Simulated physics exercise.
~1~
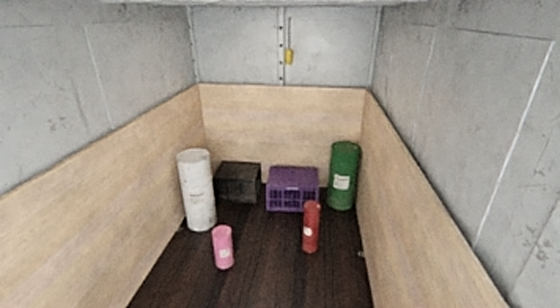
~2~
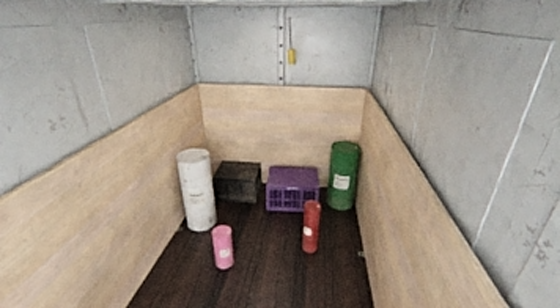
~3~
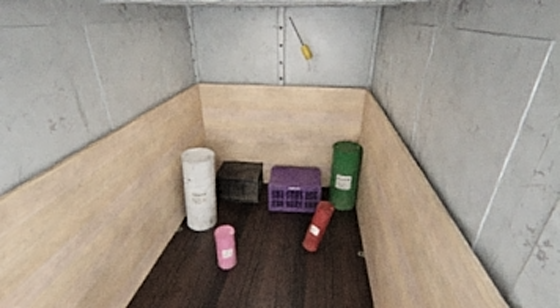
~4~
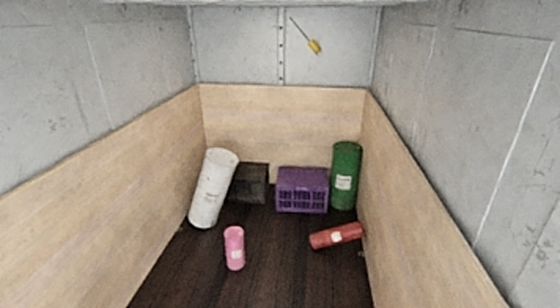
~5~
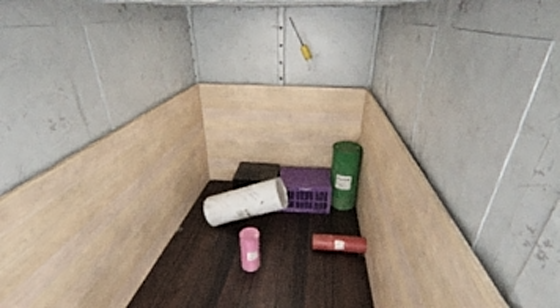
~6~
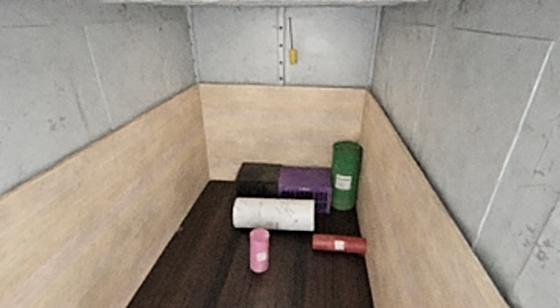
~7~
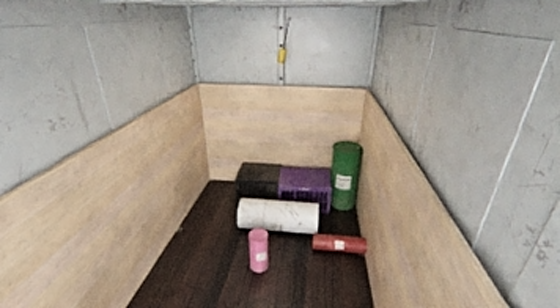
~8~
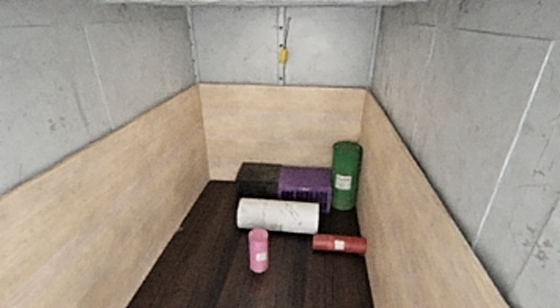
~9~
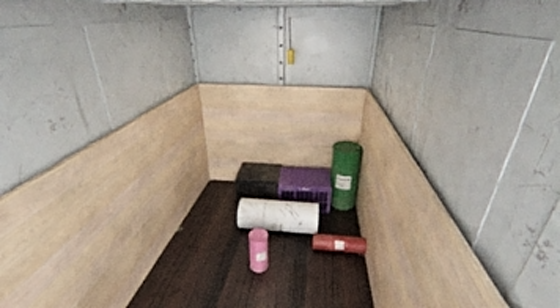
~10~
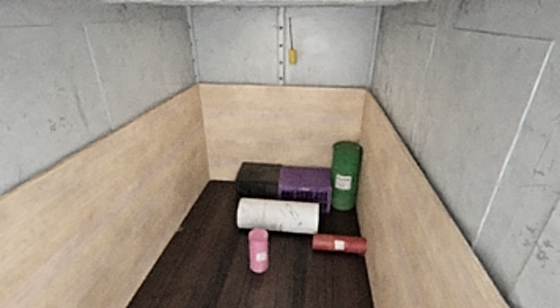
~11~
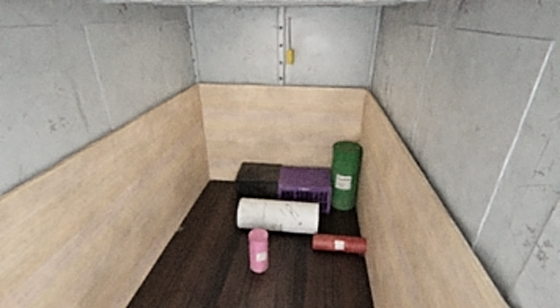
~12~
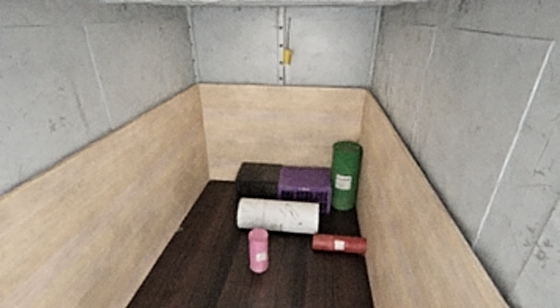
Red canister and white drum toppling in a van's cargo bay as pink canister and black chest slide right, then all lying still.
